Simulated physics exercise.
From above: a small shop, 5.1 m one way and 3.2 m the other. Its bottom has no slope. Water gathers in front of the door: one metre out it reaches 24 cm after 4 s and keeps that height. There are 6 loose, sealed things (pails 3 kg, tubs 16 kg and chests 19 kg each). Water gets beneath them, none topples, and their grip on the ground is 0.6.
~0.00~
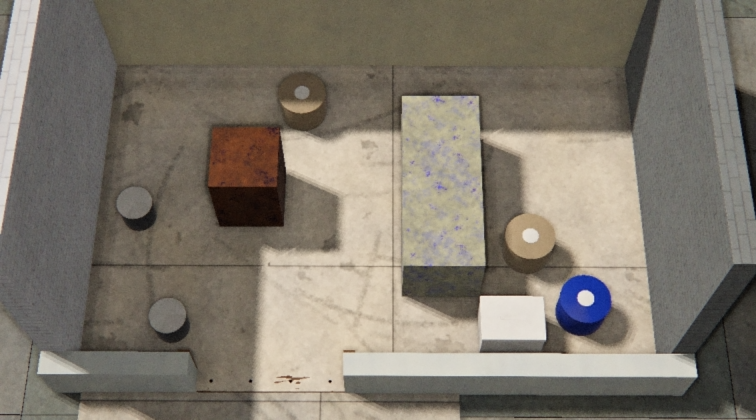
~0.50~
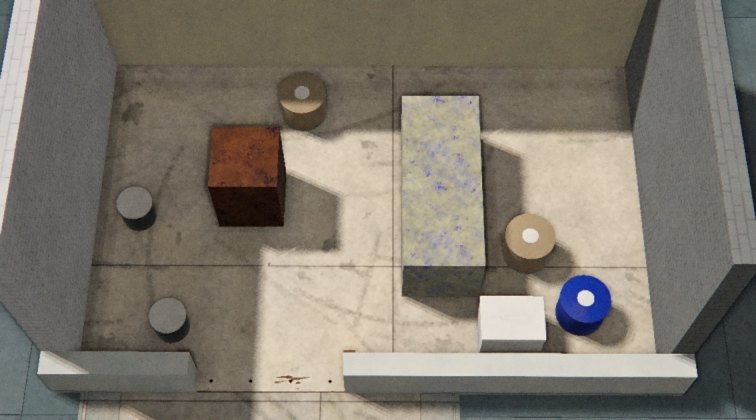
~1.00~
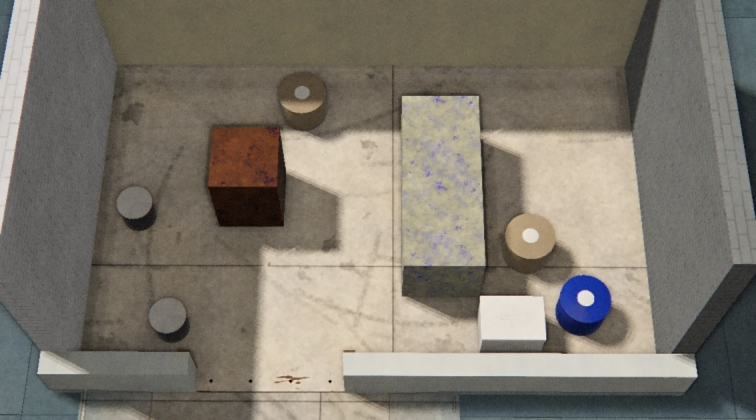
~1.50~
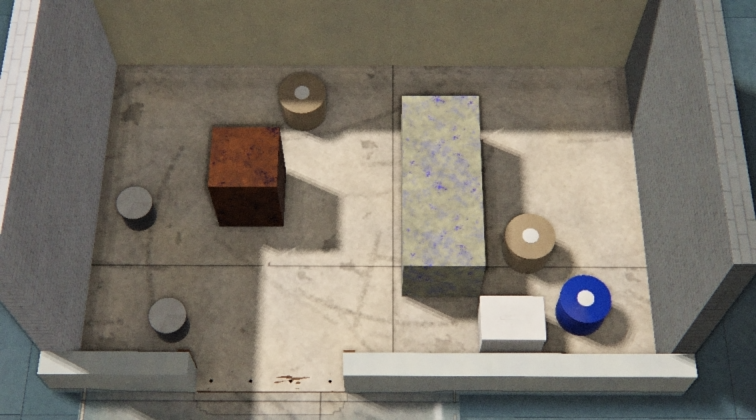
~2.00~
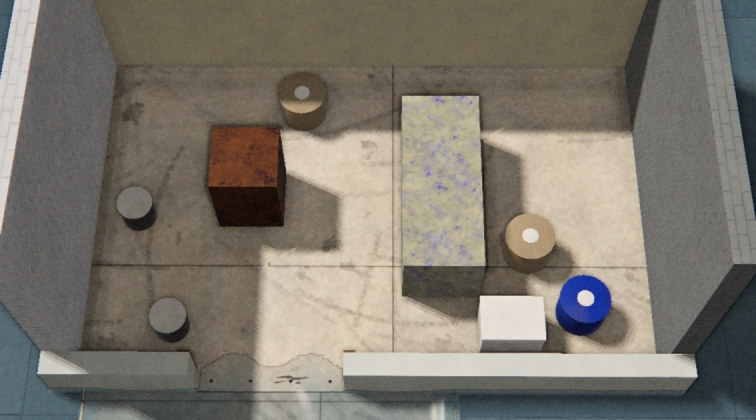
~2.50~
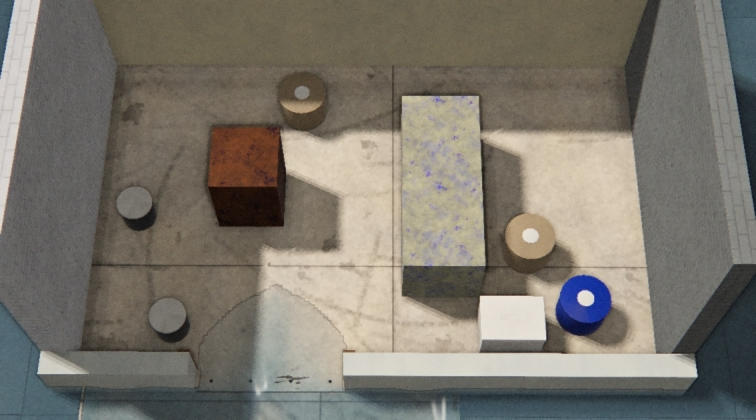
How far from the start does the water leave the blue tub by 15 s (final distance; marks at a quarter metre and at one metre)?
The blue tub moves a short way.
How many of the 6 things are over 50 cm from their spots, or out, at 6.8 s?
1 of them.
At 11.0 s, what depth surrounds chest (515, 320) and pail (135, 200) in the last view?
Roughly 7 and 13 cm.
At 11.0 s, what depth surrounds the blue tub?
About 9 cm.
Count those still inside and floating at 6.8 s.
1 of them.
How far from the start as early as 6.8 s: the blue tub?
About 0 cm.
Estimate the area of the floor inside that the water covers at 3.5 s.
About 3.0 m2.
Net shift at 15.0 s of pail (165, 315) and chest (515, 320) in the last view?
In turn: 20 cm, 120 cm.
After 3.5 s the blue tub is near (586, 299), 0.0 m from its start, aground; 0 afloat.
After 6.8 s the blue tub is near (586, 299), 0.0 m from its start, aground; 1 afloat.
After 11.0 s the blue tub is near (586, 299), 0.0 m from its start, aground; 3 afloat.
After 15.0 s the blue tub is near (507, 296), 0.7 m from its start, afloat; 6 afloat.
